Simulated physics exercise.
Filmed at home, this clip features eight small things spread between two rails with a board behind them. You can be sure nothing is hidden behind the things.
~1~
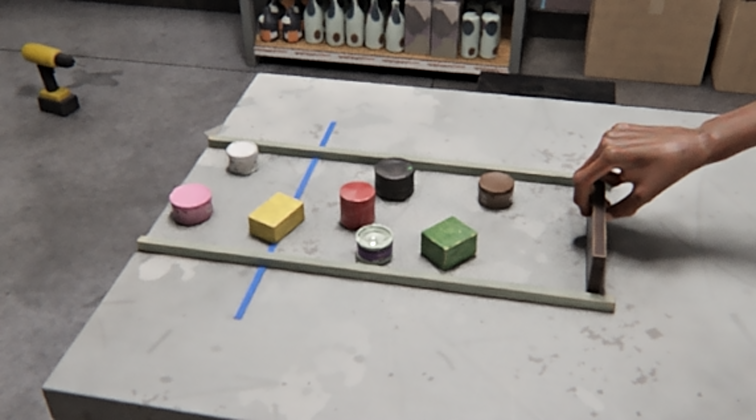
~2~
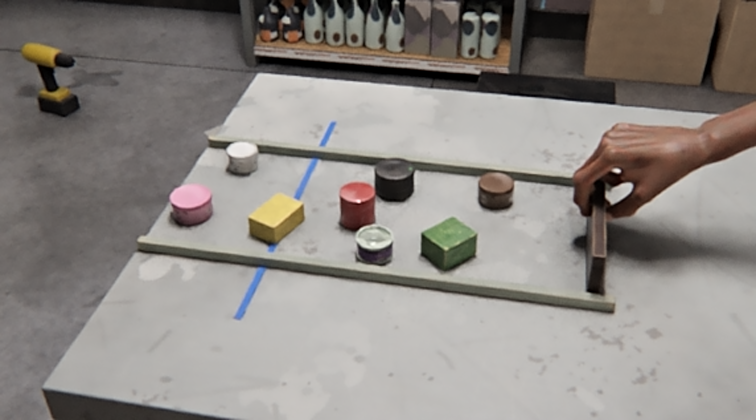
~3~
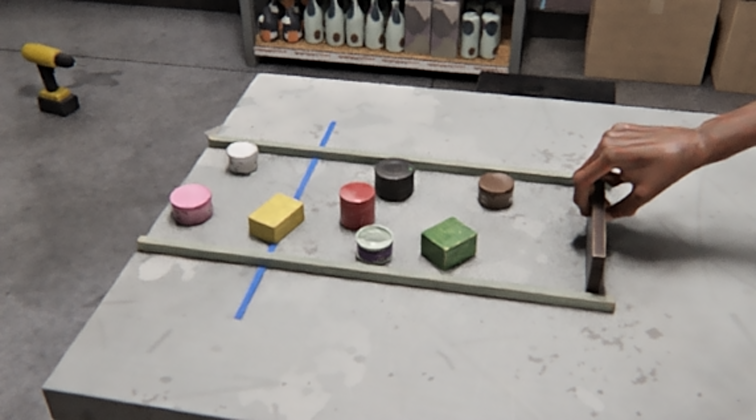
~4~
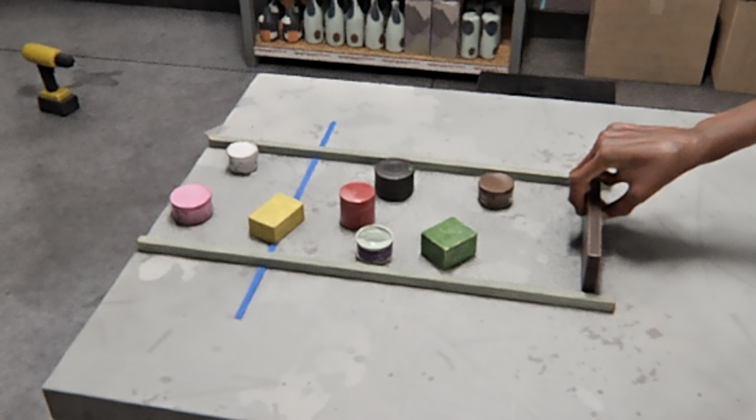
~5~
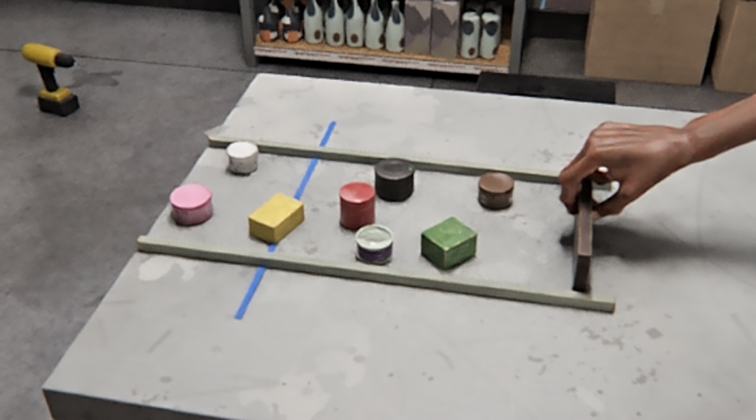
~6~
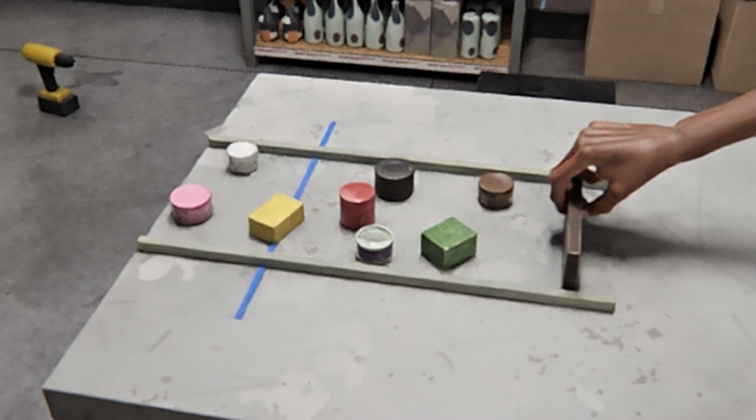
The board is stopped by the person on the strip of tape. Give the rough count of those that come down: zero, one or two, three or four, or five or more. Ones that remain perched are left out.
Nothing drops.
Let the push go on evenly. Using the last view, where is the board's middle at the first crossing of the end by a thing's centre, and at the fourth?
Pixels in order: Roughly (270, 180), roughly (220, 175).
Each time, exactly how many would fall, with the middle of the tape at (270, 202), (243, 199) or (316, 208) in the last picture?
0, 1, 0.
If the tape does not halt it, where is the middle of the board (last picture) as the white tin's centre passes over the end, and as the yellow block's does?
White tin over the end: About (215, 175). Yellow block over the end: About (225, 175).
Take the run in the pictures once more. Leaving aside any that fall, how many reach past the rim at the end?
I'd put it at 0.
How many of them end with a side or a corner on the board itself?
It touches 3.
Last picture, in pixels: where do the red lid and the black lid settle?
The red lid stops around (274, 195); the black lid around (253, 168).
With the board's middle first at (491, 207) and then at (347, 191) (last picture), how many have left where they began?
Answer - first 1, then 6.
Soon after, none off yet; pink tub at rest near (192, 205); white tin at rest near (243, 158); yellow block at rest near (277, 218).
At rest, the number that fall off is zero.
